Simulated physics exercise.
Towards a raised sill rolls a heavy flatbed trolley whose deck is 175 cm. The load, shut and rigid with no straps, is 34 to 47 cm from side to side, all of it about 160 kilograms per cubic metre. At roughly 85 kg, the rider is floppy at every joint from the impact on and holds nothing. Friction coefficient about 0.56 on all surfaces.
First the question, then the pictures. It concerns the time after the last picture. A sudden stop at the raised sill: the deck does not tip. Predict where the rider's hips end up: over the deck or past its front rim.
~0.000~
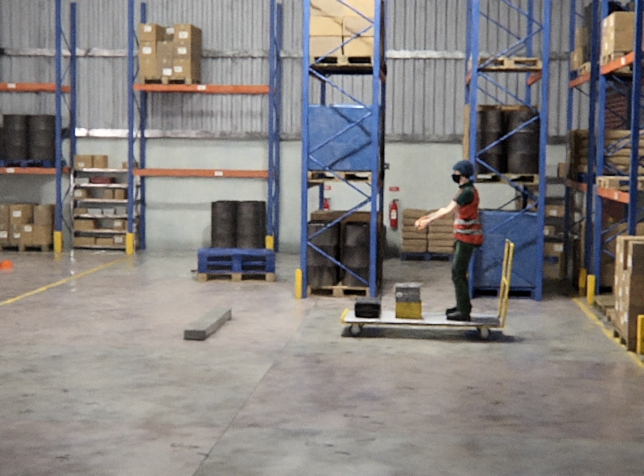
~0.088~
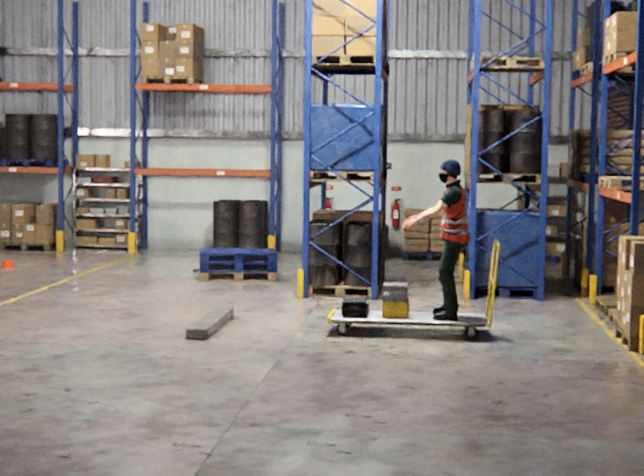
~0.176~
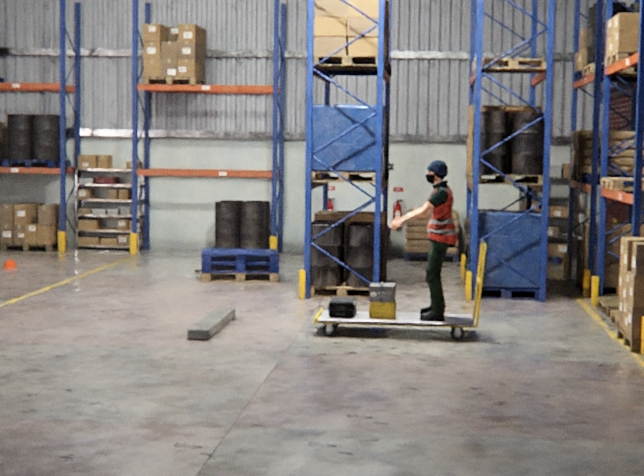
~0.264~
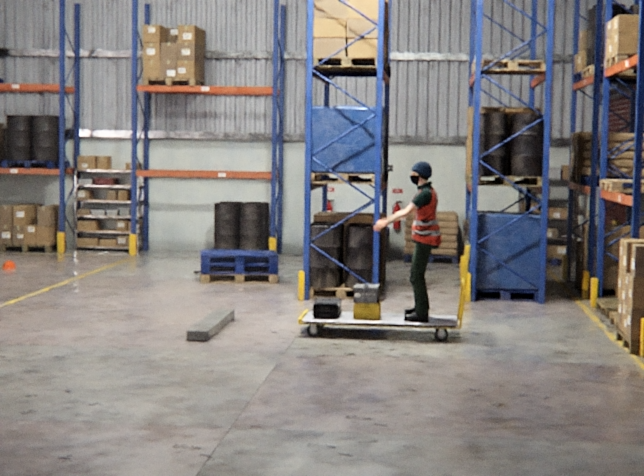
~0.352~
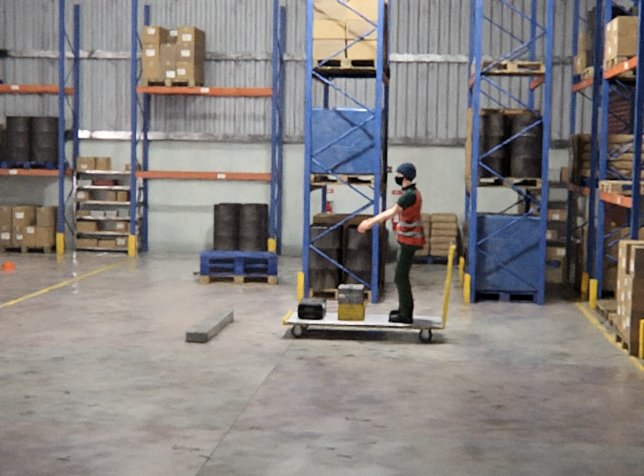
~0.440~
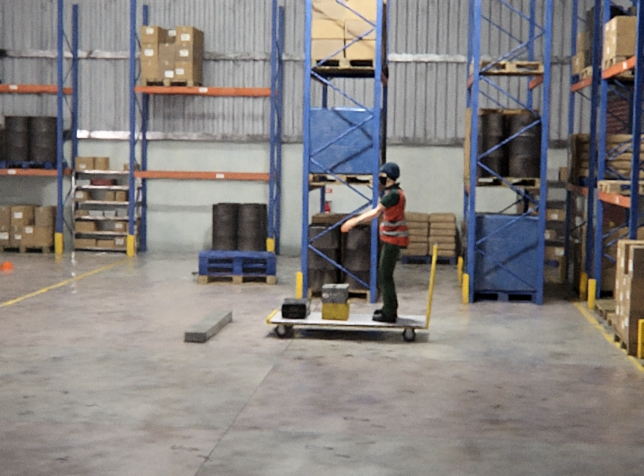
Outcome: On.
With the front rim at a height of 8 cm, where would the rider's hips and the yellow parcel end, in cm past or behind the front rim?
Then hips 40 behind, yellow 50 behind.
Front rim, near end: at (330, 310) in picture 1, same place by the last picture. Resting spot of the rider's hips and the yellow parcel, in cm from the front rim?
Hips 100 behind, yellow 50 behind.
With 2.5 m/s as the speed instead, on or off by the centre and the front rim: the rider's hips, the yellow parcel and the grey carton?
Hips: Lost; yellow: Kept; grey: Lost.
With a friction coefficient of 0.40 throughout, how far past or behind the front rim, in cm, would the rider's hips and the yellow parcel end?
That puts hips at 60 behind, yellow at 50 behind.
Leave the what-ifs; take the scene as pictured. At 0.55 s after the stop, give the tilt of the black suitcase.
Tilt from vertical: Around 0°.
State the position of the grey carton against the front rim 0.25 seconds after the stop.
Roughly 45 cm behind it.
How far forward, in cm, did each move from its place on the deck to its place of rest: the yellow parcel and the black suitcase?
The yellow one ends 25 cm forward and the black one 10 cm forward.
The wheels strike at 0.80 s.
After 1.35 s the rider's hips are 66 cm behind the rim, near (270, 275) in the last picture's view.
After 1.80 s the rider's hips are 63 cm behind the rim, near (267, 274) in the last picture's view.
Final state at 2.7 s, nothing is past the rim; behind it, yellow parcel, black suitcase, grey carton and the rider's hips.
